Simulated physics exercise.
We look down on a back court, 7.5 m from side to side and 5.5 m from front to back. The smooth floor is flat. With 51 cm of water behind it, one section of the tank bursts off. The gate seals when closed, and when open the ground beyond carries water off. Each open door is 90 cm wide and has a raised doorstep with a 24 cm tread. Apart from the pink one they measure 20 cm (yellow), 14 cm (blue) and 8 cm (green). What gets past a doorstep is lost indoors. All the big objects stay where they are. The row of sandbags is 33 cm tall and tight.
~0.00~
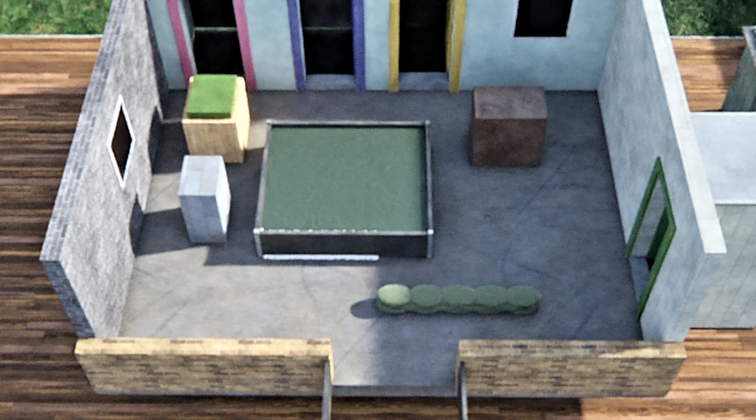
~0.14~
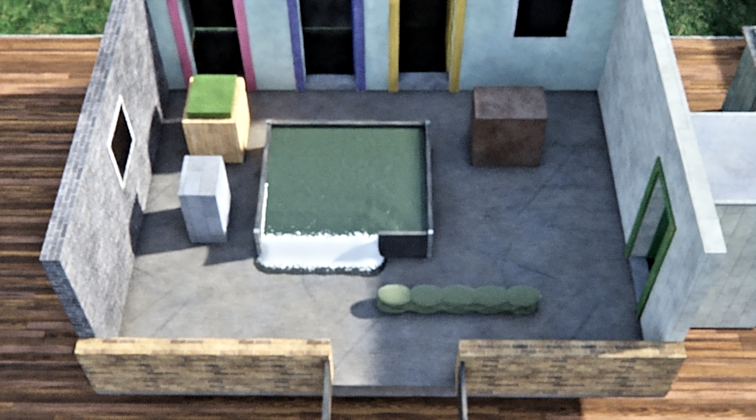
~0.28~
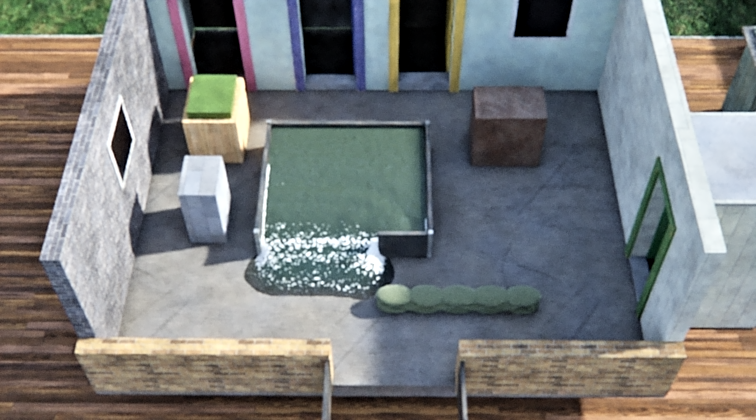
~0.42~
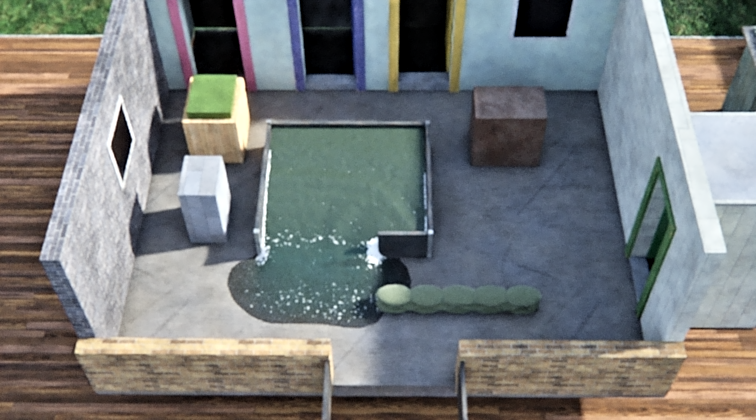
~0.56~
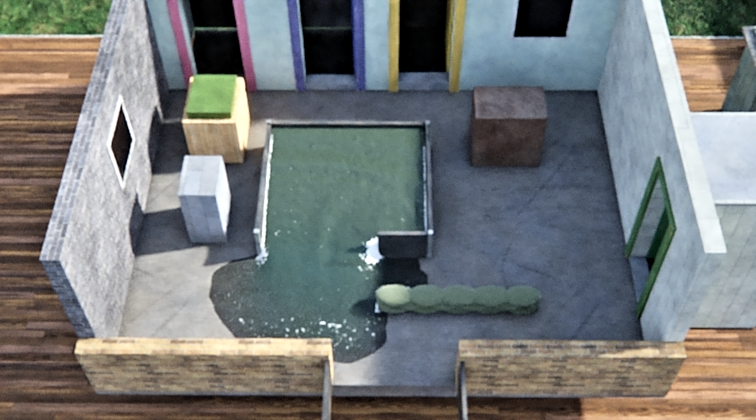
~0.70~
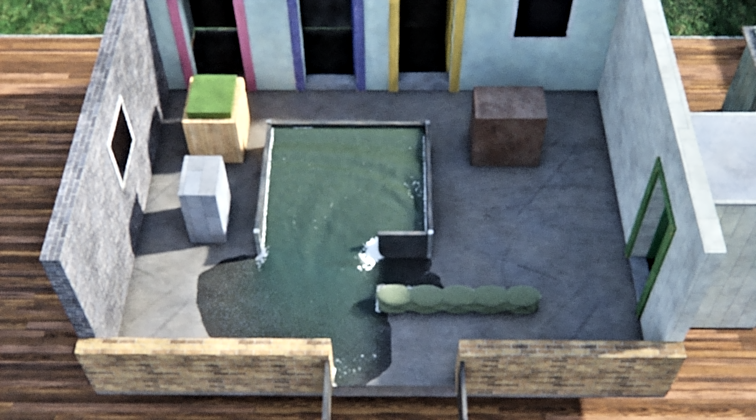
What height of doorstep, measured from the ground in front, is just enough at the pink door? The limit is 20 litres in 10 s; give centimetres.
Some 10.5 cm above the ground.
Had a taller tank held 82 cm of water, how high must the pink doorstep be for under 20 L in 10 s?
Then roughly 20 cm.
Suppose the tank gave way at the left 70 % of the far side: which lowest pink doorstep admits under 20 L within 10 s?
Some 18 cm.
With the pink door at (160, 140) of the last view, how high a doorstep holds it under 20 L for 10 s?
About 6.0 cm.
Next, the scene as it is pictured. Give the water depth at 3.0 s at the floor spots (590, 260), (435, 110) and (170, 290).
Roughly 1, 0 and 7 cm, in turn.
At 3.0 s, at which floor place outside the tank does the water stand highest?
Near (113, 368).
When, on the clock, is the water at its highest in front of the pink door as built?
At about 6.0 s.
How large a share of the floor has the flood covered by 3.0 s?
Near 30 per cent is wet.
After 1.4 s water covers 20 % of the floor, deepest (36 cm) near (294, 357); it has not reached the pink door.
After 3.0 s water covers 30 % of the floor, deepest (36 cm) near (113, 368); it has not reached the pink door.
After 10.0 s water covers 95 % of the floor, deepest (13 cm) near (168, 100); 10 cm at the pink door, 12 litres in over its 12 cm doorstep.
At the pink door as built, the water arrived by 4.3 s and peaked near 13 cm at 6.0 s.
Run again over the same 10 s with other heights there, 30 litres in over 9.5 cm, 10 litres over 12.5 cm. The limit of 20 litres is kept from about 10.5 cm up.
